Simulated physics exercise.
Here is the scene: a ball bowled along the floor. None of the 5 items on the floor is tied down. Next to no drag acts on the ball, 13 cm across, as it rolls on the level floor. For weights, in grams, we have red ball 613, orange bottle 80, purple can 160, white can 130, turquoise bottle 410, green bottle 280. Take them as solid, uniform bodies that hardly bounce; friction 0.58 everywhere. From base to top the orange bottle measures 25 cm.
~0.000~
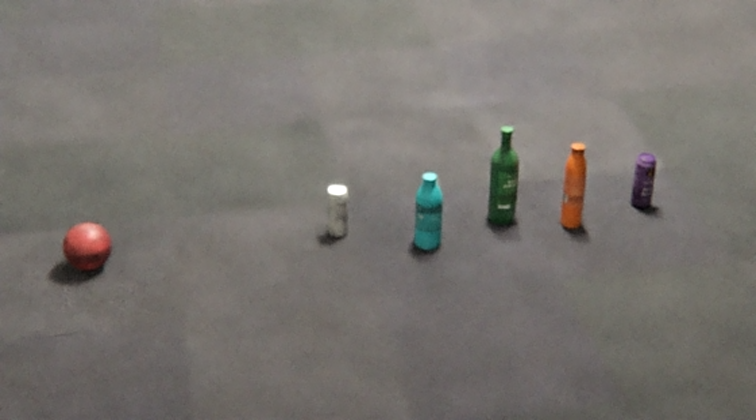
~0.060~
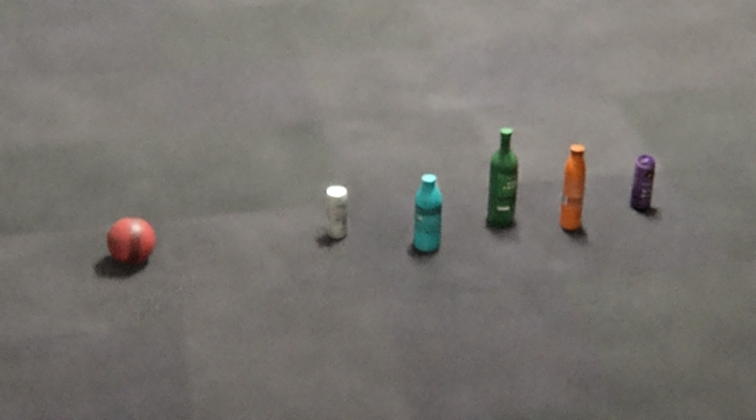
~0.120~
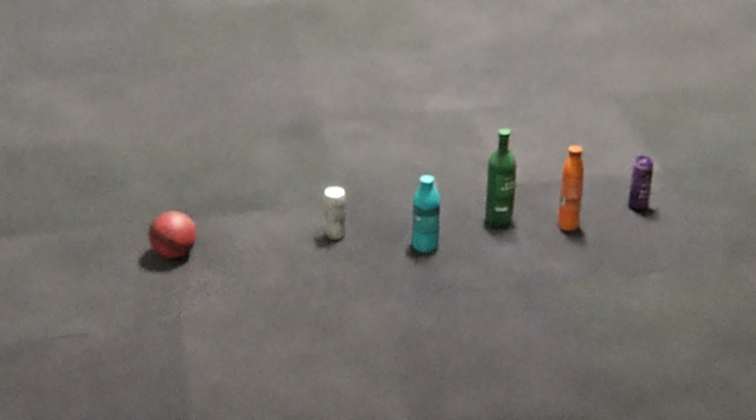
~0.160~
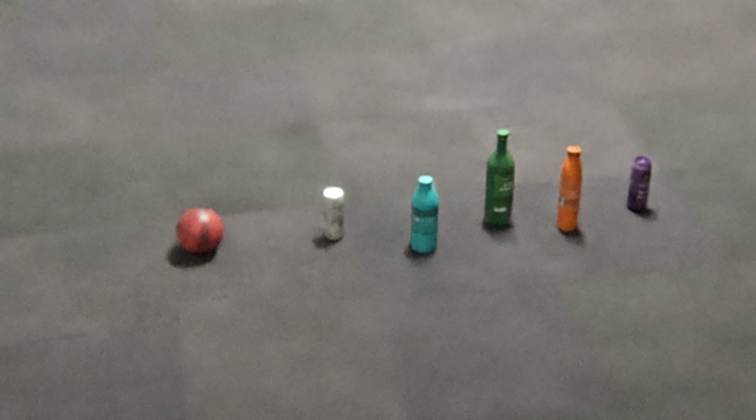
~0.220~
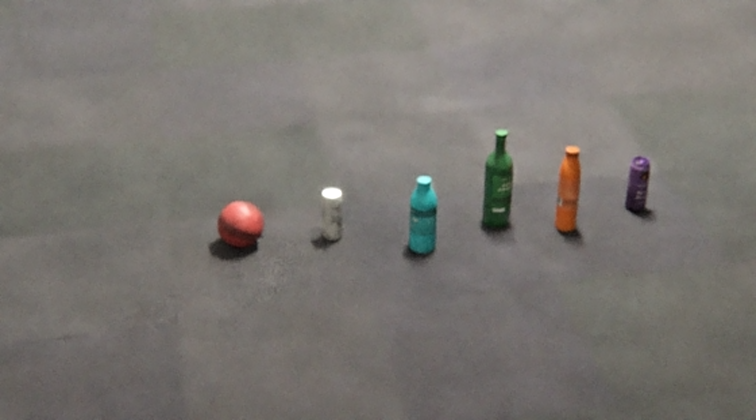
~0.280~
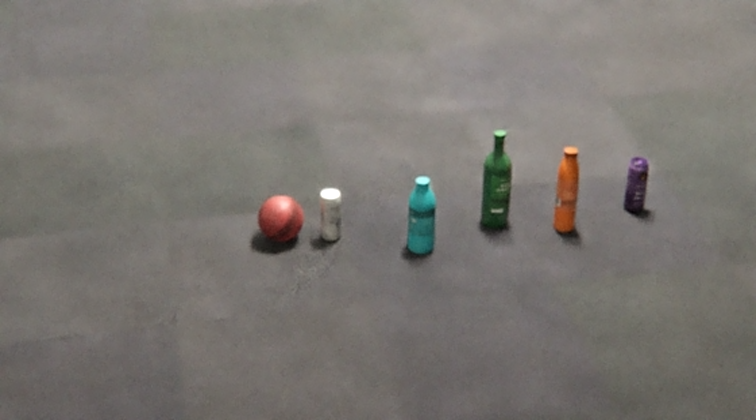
A red ball rolls rightward across the gray floor, nearing a white can beside colorful bottles.
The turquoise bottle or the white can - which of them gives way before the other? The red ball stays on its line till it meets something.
The second one.
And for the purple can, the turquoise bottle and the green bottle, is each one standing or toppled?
Here's how it ends: The purple can never goes down, the turquoise bottle never goes down, and the green bottle never goes down.
By 0.68 s, 111 cm rolled; red ball near (458, 175); white can on its side near (413, 221); turquoise bottle tilted 6° near (427, 212).
By 1.48 s, red ball near (740, 101); white can on its side near (410, 210); turquoise bottle tilted 4° near (424, 210).
By 2.38 s, white can on its side near (409, 206).
When it is over (3.0 s), lying over on the floor, white can; the other 4 within 8 cm of the start. End places, in pixels of the last picture, turquoise bottle near (423, 212), white can near (408, 206). Turquoise bottle was never lost; white can went at 0.46 s.
